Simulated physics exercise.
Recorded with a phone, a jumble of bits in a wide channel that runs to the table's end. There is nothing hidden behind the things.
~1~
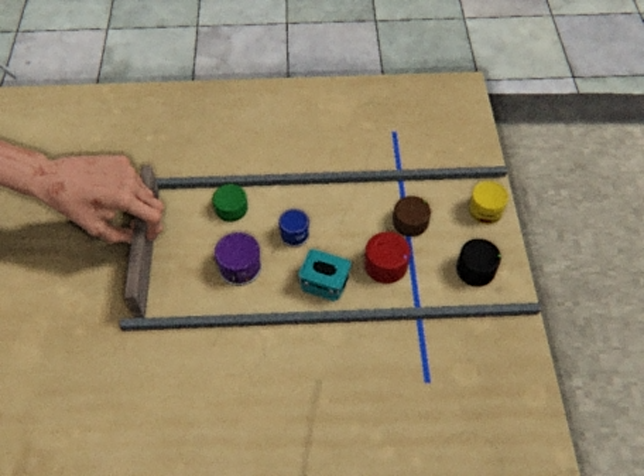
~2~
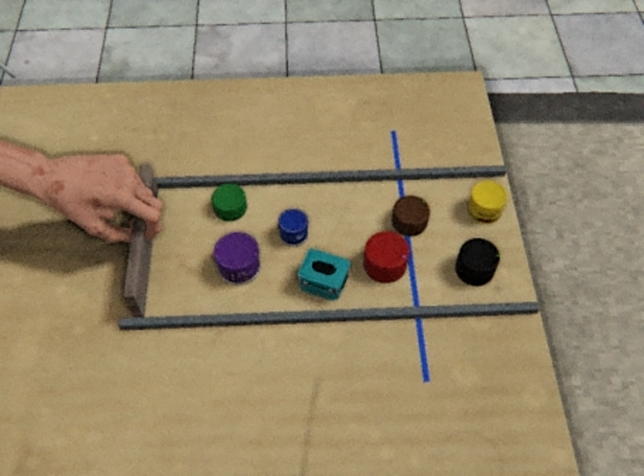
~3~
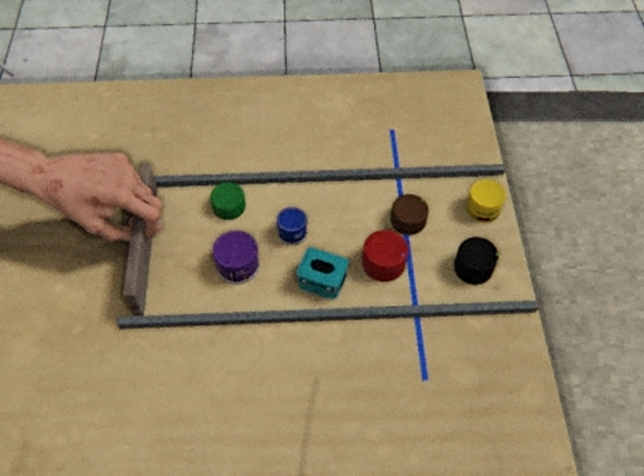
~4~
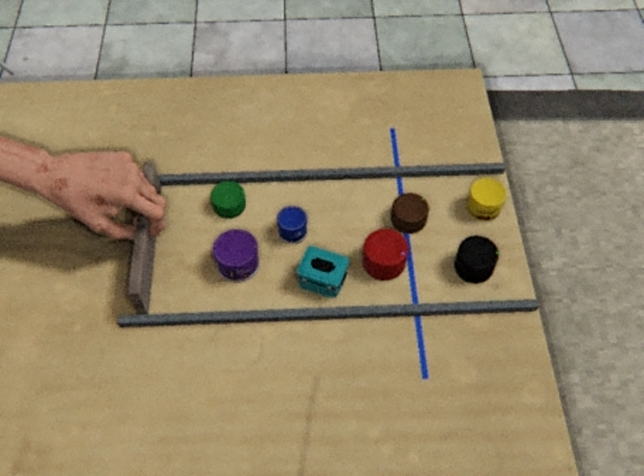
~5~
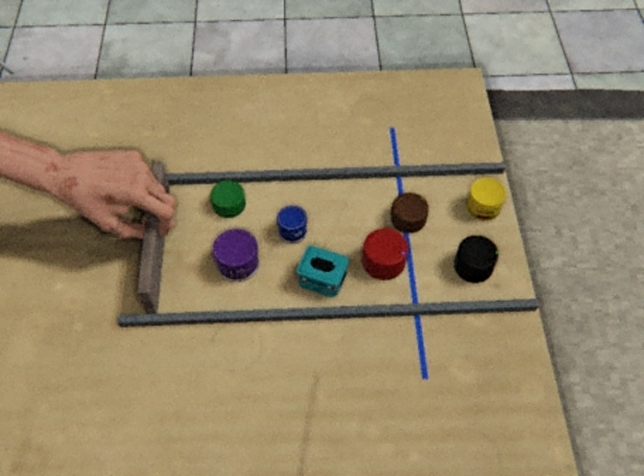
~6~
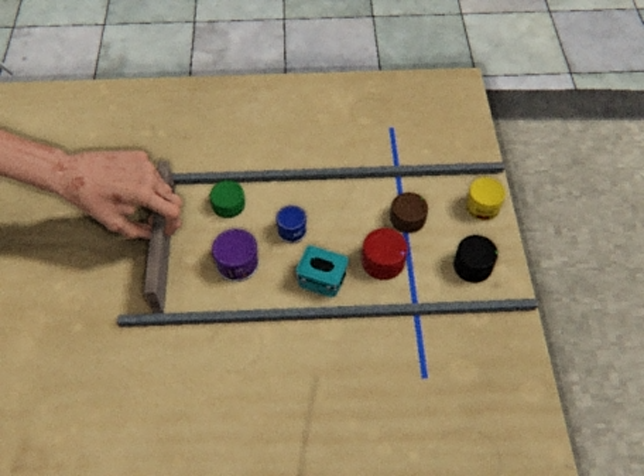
A hand at the left slides a grey board slowly and slightly rightward along a channel on a wooden table, seen from above at an angle, with pale tiles beyond. Green, blue, purple and turquoise items lie nearest the board, red and brown ones by a blue line, and yellow and black ones farther right. The board hardly moves at first, the items stay put, and the view shifts very slightly.
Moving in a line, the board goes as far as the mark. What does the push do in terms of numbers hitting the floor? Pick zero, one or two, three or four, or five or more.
It sends zero to the floor.
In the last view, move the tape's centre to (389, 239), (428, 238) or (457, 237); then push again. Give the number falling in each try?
Down on the floor: 0, 0 and 2.
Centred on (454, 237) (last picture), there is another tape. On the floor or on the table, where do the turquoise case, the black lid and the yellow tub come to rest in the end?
As for the turquoise case, it keeps its spot; the black lid does not stay; the yellow tub does not stay.
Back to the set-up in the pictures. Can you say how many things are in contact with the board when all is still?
Count: 4.
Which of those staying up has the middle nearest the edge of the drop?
That's the black lid.
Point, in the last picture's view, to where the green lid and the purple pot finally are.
Same order as the question: First (417, 189), second (430, 241).
Early on, none off yet; yellow tub at rest near (485, 199); black lid at rest near (475, 259); brown lid at rest near (409, 213).
Finally, the number that fall off is zero.
